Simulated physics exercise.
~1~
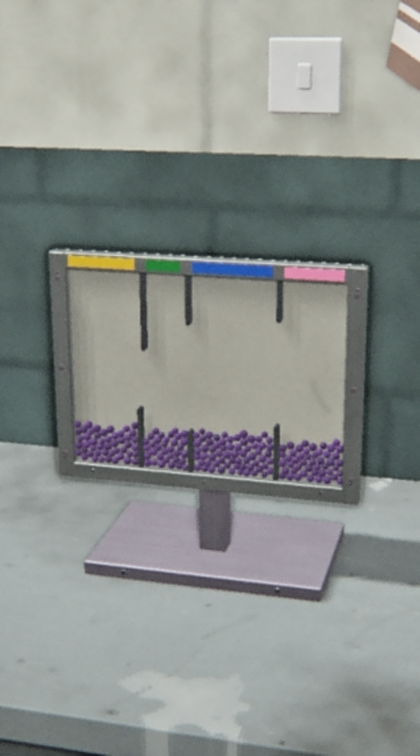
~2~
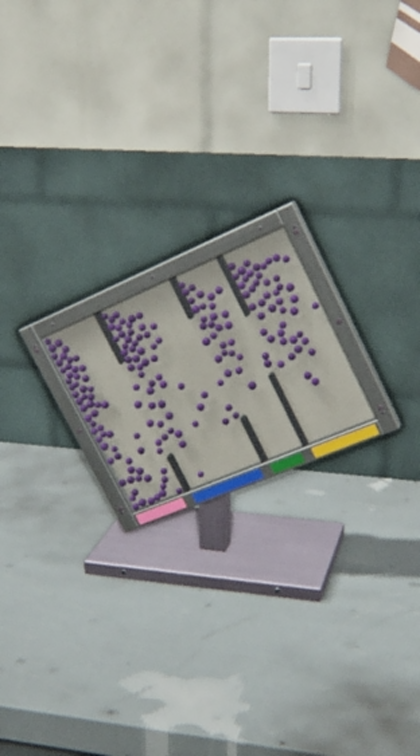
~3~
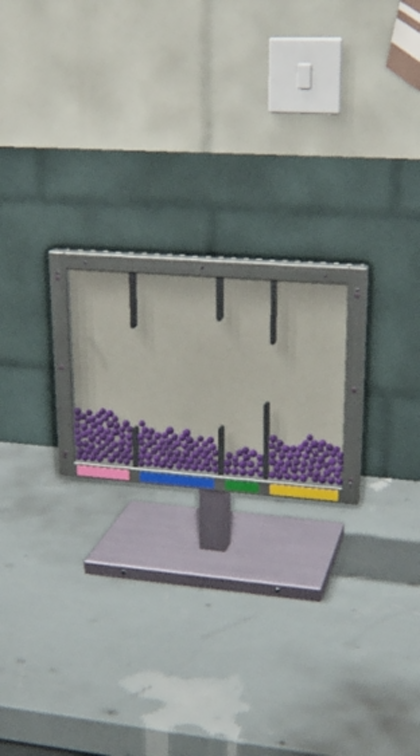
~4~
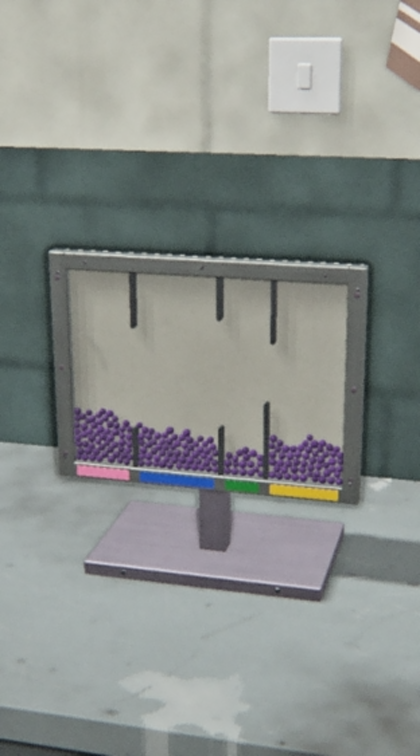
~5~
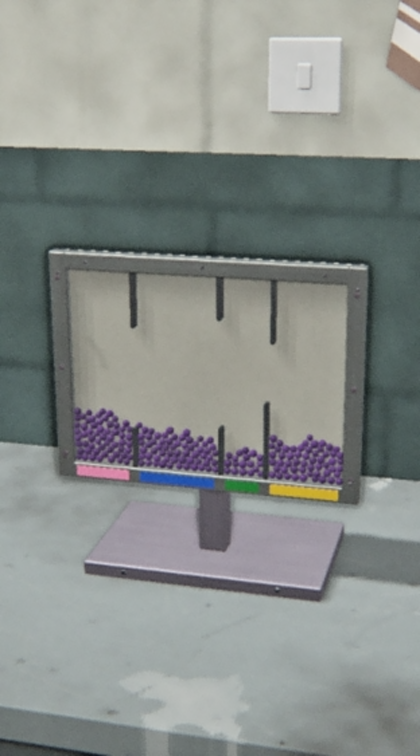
A framed case flips upside down, and its purple beads tumble and settle unevenly across coloured sections.
